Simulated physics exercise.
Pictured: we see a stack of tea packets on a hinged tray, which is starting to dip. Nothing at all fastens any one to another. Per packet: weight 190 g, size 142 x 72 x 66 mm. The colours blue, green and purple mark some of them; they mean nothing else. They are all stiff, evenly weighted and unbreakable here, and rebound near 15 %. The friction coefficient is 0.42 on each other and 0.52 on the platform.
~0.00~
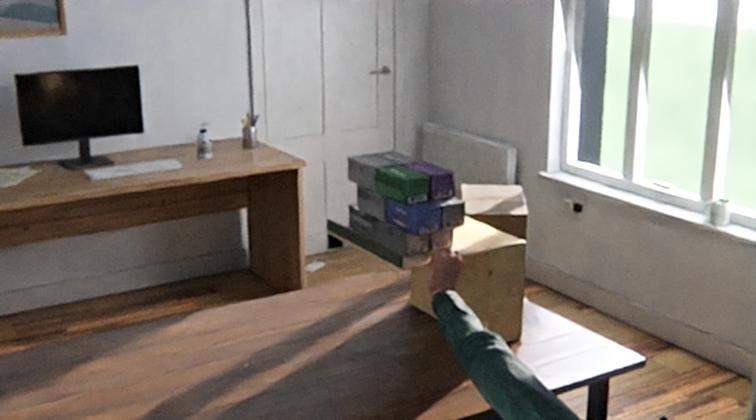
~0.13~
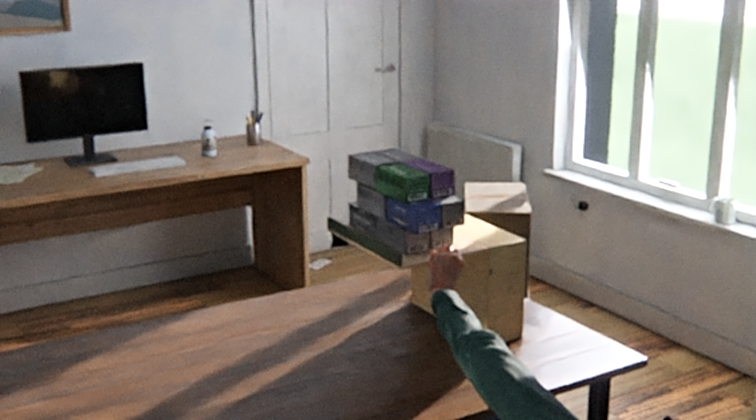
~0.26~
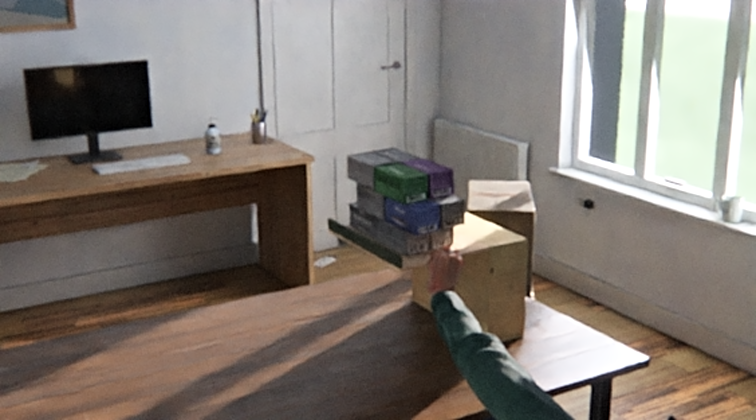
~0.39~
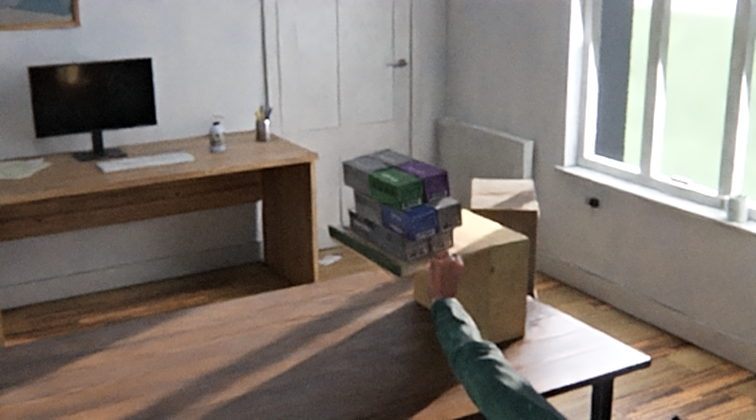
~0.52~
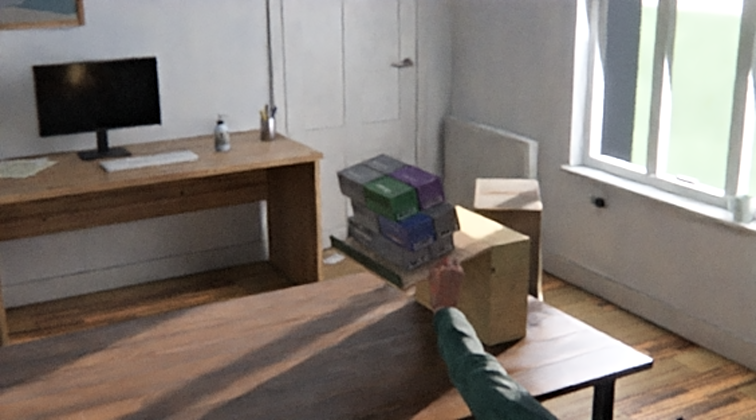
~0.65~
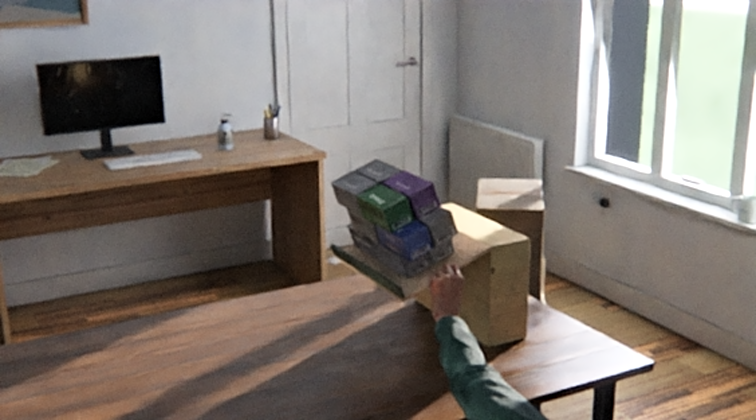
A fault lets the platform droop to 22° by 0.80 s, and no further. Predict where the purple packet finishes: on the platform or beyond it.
The purple packet finishes beyond the platform.
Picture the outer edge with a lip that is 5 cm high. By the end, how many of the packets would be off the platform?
The count would be 7.
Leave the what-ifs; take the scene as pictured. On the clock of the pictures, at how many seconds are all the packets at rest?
About 2.0 s.
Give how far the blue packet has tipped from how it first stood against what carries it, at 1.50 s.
Rotation: Approx. 160°.
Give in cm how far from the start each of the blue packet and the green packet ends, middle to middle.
For blue it's roughly 40 cm, and for green it's roughly 52 cm.
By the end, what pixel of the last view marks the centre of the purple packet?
It finishes near pixel (314, 329) of the last picture.
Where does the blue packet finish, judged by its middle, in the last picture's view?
Last frame, centre at roughly (334, 361).
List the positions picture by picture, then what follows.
In the first frame (each place is the centre of the face we see best; the camera moves round a little; leans and shifts are taken against what carries them), platform's outer corner (401, 270) slope 0°; purple packet (443, 186); blue packet (401, 216); green packet (390, 186); all in place.
Platform's outer corner (401, 269) slope 0°; purple packet (443, 184), in the second frame.
Platform's outer corner (401, 270) slope 2°; purple packet (442, 184), in the third frame.
Platform's outer corner (401, 279) slope 7°; purple packet (437, 187), in the fourth frame.
Platform's outer corner (402, 290) slope 13°; purple packet (431, 194), in the fifth frame.
Platform's outer corner (404, 300) slope 19°; purple packet (425, 201); green packet (373, 215); blue packet (391, 243); all in place, in the sixth frame.
By 0.94 s, slope 22°; none of the 12 packets off the platform, 9 disturbed; purple packet moved 26 mm; green packet tilted 23°.
By 1.16 s, slope 22°; 4 of the 12 packets off the platform; purple packet tilted 30°; blue packet on its side.
By 1.50 s, slope 22°; 6 of the 12 packets off the platform; purple packet on its side; blue packet upside down.
When it is over (2.4 s), slope 22°; 7 of the 12 packets off the platform; purple packet on its side; blue packet upside down; green packet upside down. In pixels of the last frame, middles, purple packet near (314, 329), blue packet near (334, 361).
